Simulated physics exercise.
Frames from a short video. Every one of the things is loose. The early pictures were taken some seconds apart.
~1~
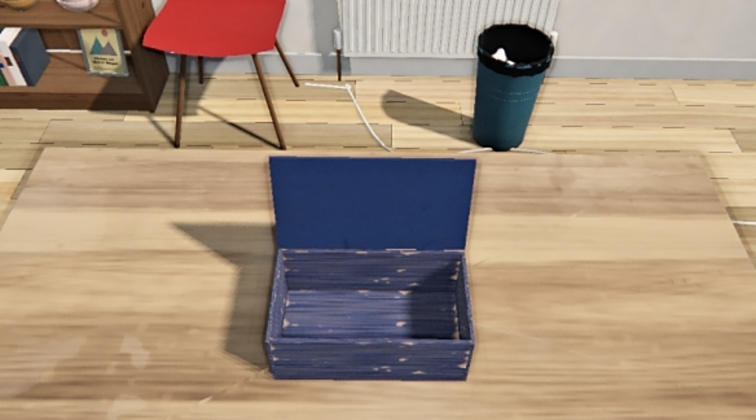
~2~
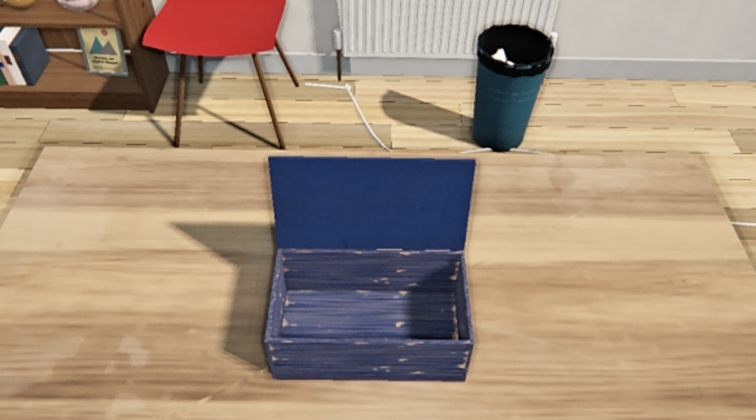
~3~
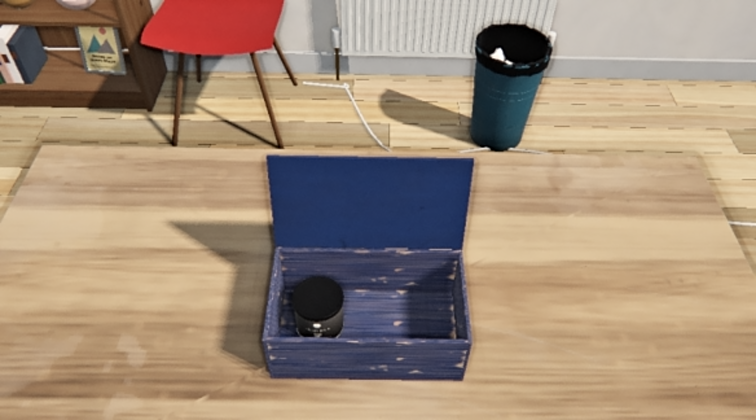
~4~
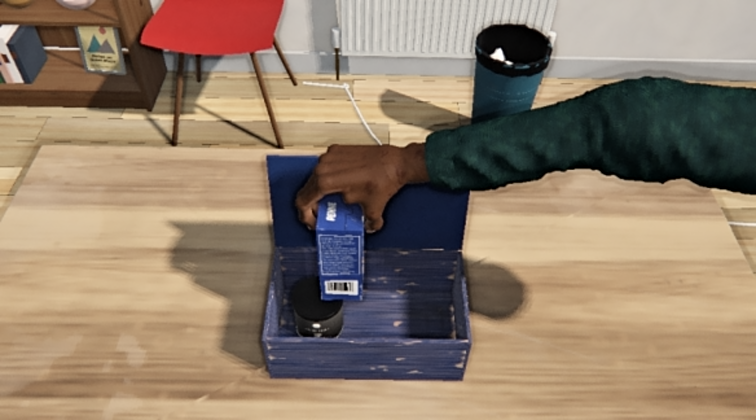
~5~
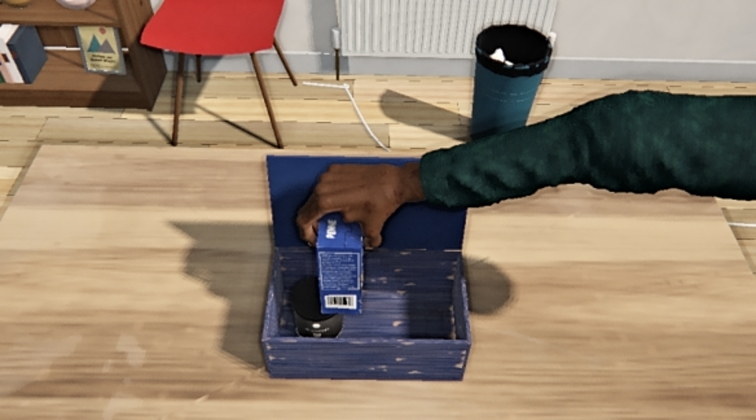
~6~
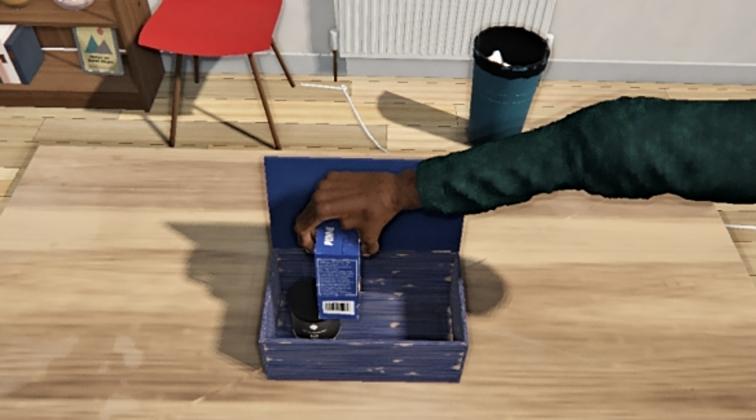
On a wooden table, an open blue box sat empty, then a black tin was inside it at the left, and a hand reached in from the right and lowered a blue carton into the box.
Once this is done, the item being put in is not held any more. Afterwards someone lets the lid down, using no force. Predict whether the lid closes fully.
Prediction: It closes fully.
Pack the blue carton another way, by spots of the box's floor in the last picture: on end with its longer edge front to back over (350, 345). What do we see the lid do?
Then the box lid comes to rest down.
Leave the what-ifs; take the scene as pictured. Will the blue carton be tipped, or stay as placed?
At the finish the blue carton goes crooked.
Then, 0.60 s after the last picture, blue carton on its side near (398, 317).
Then, 1.20 s after the last picture, lid 80° above the rim; blue carton on its side near (401, 321).
Then, 1.70 s after the last picture, lid 51° above the rim; blue carton on its side near (401, 321).
Then, 2.20 s after the last picture, lid 15° above the rim; blue carton on its side near (401, 321).
At rest, lid shut; tipped over in the box, blue carton; black tin in place. Seen from the same camera at the end, blue carton near (401, 321).
